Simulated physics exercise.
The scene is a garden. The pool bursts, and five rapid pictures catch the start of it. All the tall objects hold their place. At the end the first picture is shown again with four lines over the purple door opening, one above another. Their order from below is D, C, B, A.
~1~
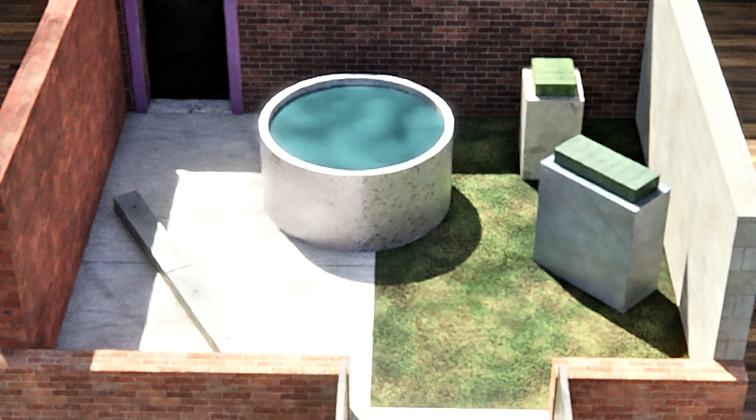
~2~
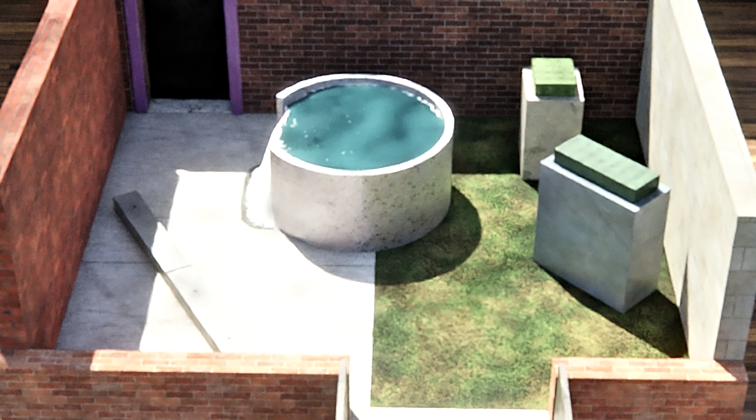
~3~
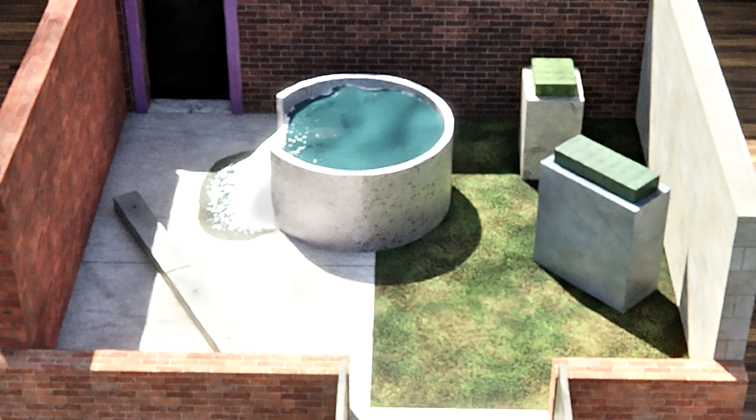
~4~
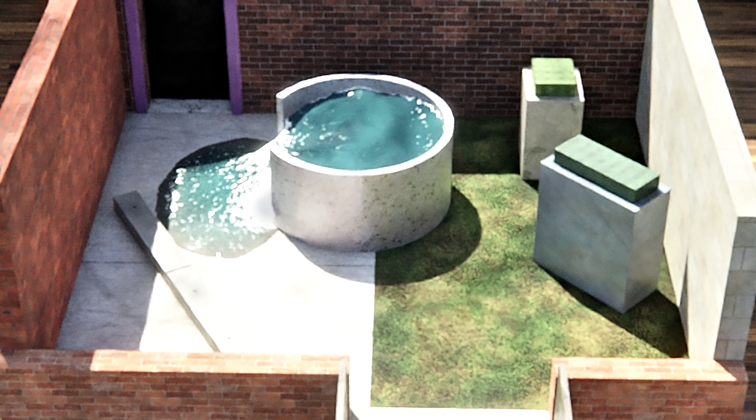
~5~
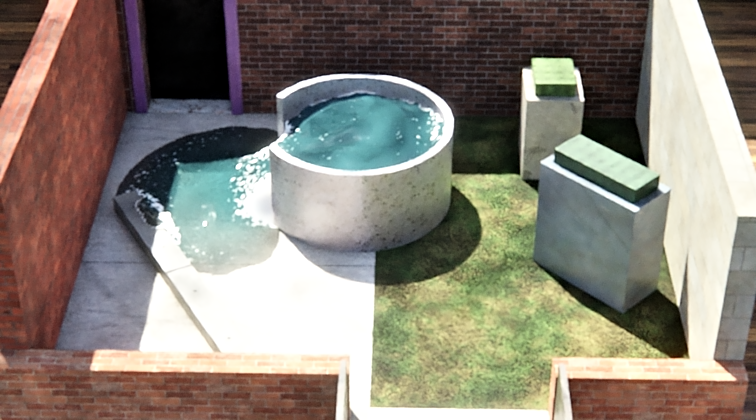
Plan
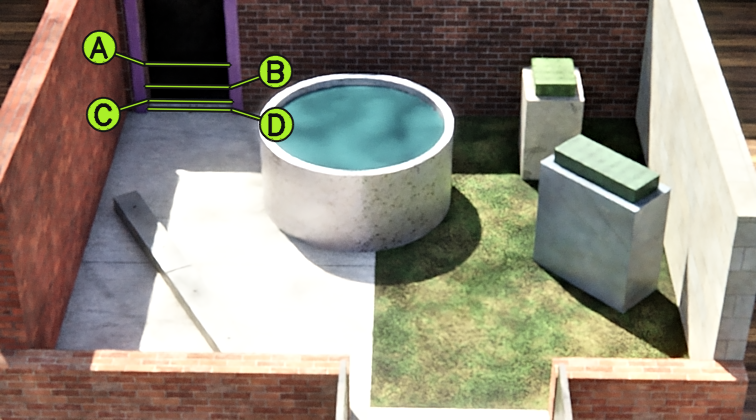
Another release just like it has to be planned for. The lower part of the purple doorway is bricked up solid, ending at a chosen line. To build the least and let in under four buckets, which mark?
Take B.
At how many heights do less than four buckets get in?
Two of them.
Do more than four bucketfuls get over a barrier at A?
No, not at all.
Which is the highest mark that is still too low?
The answer is C.
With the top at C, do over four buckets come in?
Yes, that goes wrong.
In lime, A at (186, 64); B at (188, 86); C at (189, 101); D at (190, 109); from the bottom up D, C, B, A.
If A is chosen, nothing gets over.
If B is chosen, a bucket or two gets in.
If C is chosen, about 14 bucketfuls get in.
If D is chosen, dozens of bucketfuls pour in.
